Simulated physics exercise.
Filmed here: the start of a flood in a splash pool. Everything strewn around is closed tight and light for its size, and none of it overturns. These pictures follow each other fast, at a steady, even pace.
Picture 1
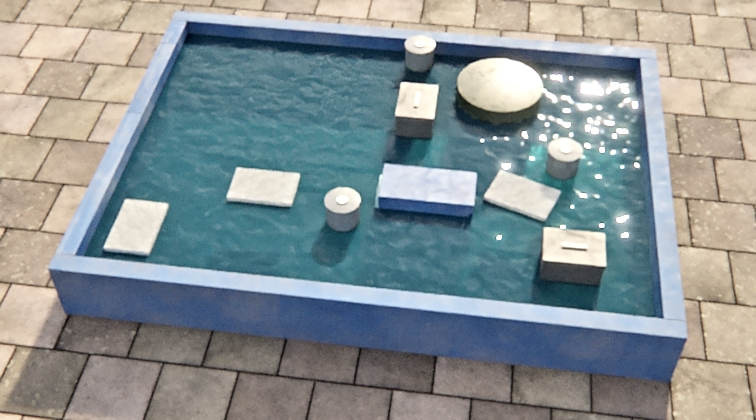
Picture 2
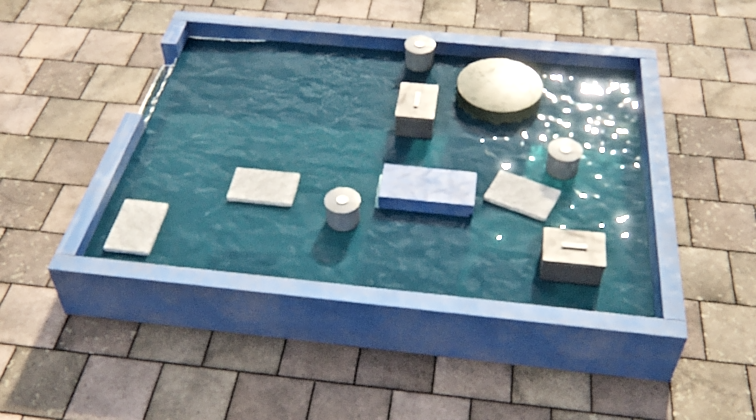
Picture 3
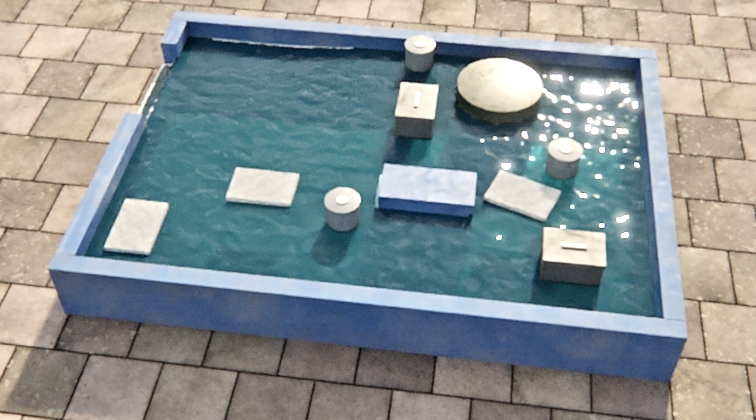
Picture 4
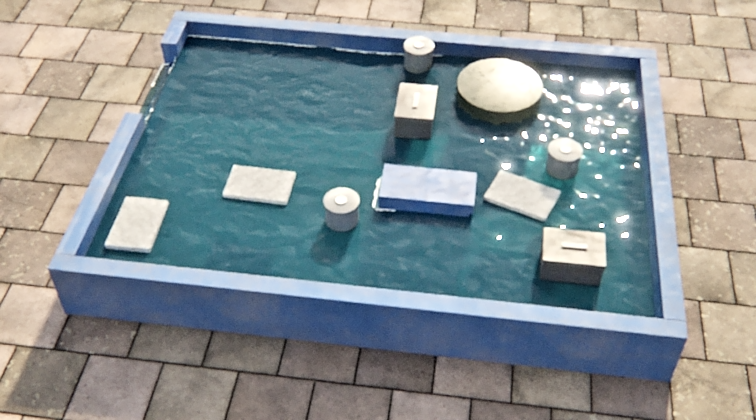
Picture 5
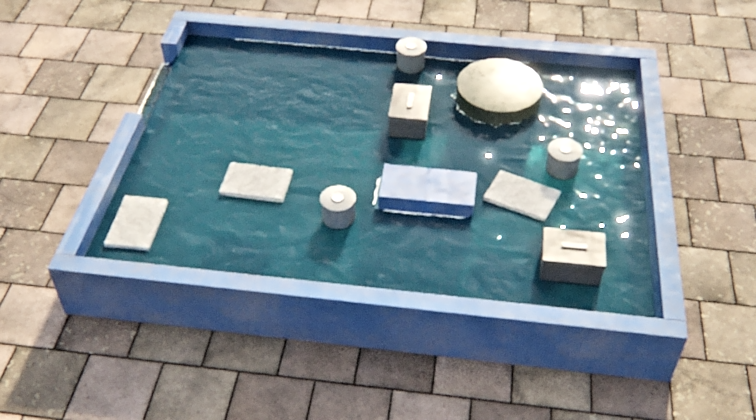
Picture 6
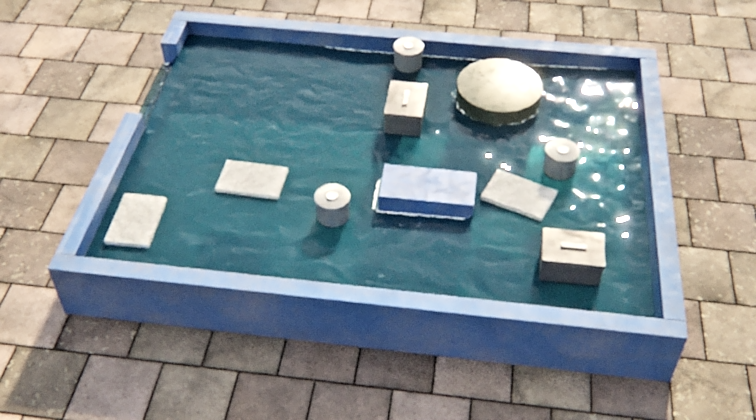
A blue-walled pool opens at its left side, then several floating objects drift slightly left.
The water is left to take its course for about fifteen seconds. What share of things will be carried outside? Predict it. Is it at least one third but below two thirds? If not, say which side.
It stays short of one third.
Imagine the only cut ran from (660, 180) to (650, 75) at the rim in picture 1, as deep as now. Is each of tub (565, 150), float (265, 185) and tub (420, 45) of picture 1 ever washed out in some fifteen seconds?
First flushed away, then held back, then held back.
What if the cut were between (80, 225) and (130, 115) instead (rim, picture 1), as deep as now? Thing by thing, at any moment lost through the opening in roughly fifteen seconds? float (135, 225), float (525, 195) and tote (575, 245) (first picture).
Per object, as asked: Flushed / not flushed / not flushed.
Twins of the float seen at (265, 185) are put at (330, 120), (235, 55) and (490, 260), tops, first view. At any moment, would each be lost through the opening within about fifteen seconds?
Copy by copy, in the order given: Swept away, swept away, not carried off.
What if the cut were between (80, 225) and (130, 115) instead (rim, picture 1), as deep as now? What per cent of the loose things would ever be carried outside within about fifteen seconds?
I'd say some 20 in a hundred.
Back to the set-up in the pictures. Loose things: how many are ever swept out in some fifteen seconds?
Total: 1.
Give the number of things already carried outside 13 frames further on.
Tally: 0.
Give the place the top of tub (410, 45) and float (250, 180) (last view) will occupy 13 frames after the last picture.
Estimated: (368, 53); (213, 150).
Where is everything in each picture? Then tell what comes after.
A float at (264, 185) floats; a tub at (342, 200) floats; 0 of 8 have shifted, in the first frame.
A float at (264, 185) floats; a tub at (342, 200) floats; 0 of 8 have shifted, in the second frame.
A float at (263, 185), afloat; a tub at (342, 200), afloat; 0 of 8 have shifted, in the third frame.
A float at (259, 183) floats, close to its start; a tub at (341, 201), afloat; 0 of 8 have shifted, in the fourth frame.
A float at (256, 180), afloat, close to its start; a tub at (338, 198) floats, close to its start; 3 of 8 have shifted, in the fifth frame.
A float at (252, 178), afloat, close to its start; a tub at (332, 196) floats, close to its start; 5 of 8 have shifted, in the sixth frame.
A moment on, 0 of 8 are out; 8 afloat.
Next, 0 of 8 are out; 8 afloat.
Later, 1 of 8 are out; 7 afloat.
In the end, 1 of 8 are out; 7 afloat.
